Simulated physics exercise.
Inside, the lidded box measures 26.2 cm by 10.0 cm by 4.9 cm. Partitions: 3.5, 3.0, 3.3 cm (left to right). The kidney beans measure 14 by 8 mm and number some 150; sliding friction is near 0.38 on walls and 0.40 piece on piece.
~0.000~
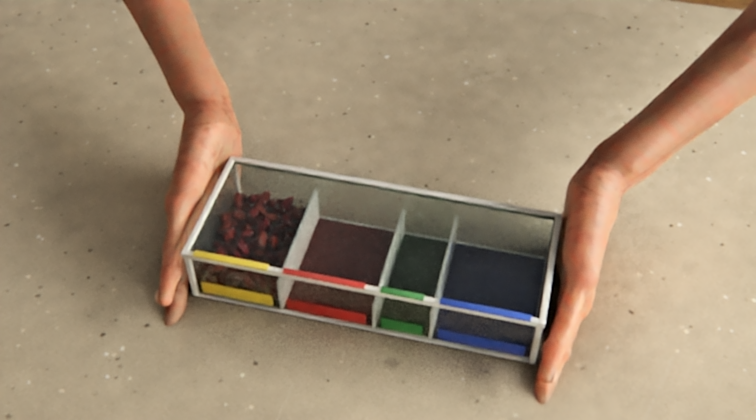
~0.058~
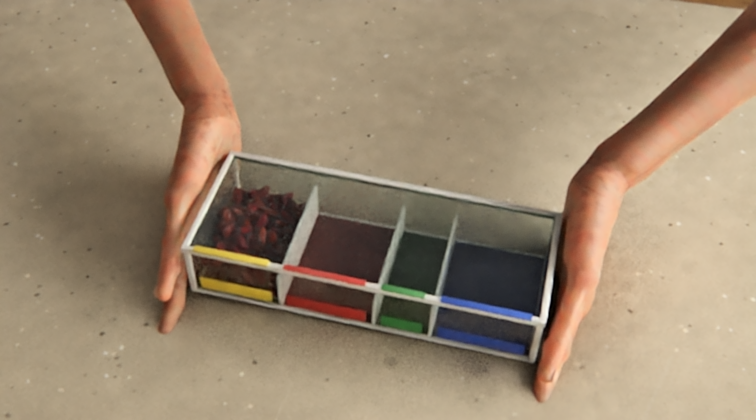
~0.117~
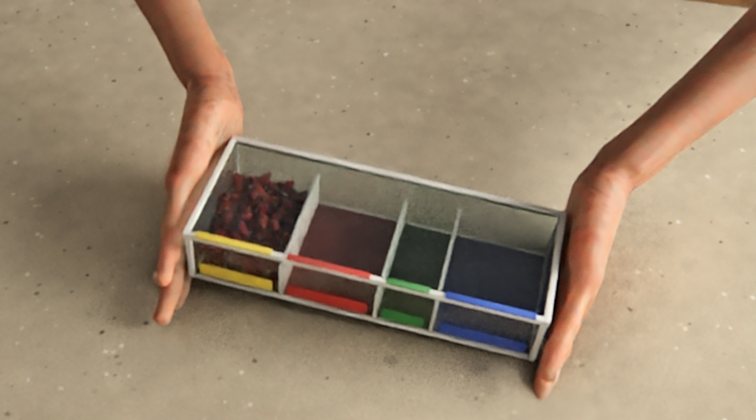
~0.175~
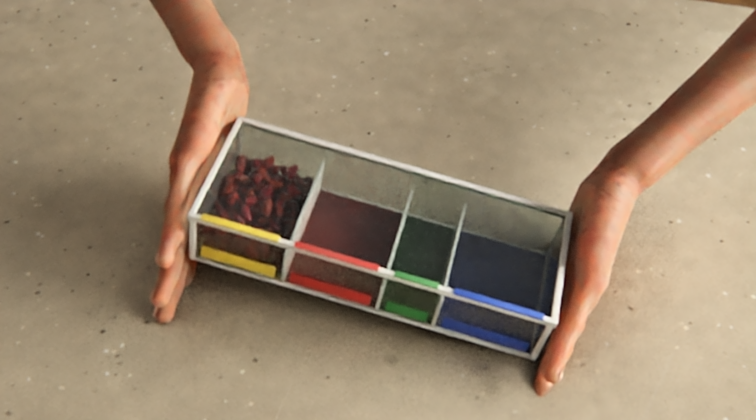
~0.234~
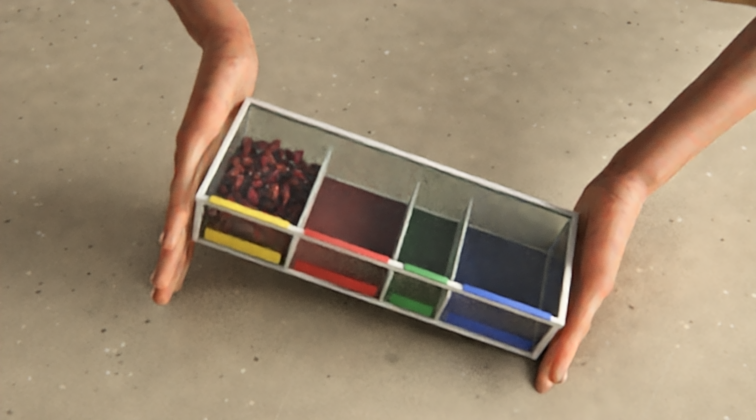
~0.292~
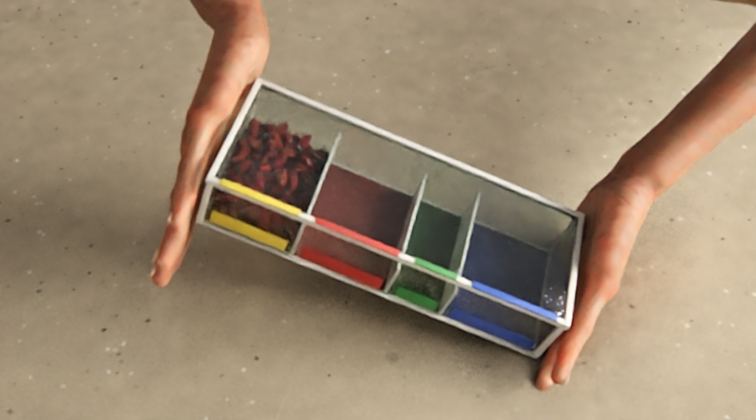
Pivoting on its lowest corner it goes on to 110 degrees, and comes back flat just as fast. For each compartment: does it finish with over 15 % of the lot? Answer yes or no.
Red compartment: No; blue compartment: Yes; green compartment: No; yellow compartment: Yes.
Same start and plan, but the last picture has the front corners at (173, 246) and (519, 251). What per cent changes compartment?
Then about 0 per cent.
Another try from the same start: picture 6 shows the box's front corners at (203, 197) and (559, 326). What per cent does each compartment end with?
Red 5; blue 25; green 0; yellow 65.
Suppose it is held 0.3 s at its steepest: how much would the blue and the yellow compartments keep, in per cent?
Then: Blue 25; yellow 70.
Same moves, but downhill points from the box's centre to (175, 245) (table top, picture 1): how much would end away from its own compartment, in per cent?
About 0 per cent.
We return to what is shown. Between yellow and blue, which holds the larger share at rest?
It is the yellow one.
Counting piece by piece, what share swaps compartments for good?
Roughly 30 per cent.
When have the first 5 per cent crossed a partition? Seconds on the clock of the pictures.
Near 1.10 s.
After 1.51 s, tilt 110 degrees; blue 20 %, yellow 75 %.
Then, at 2.32 s, tilt 49 degrees; blue 25 %, yellow 75 %.
After 3.15 s, tilt 0 degrees; red 5 %, blue 25 %, yellow 70 %.
By 3.5 s all is still; red 5 %, blue 25 %, green 0 %, yellow 70 %.
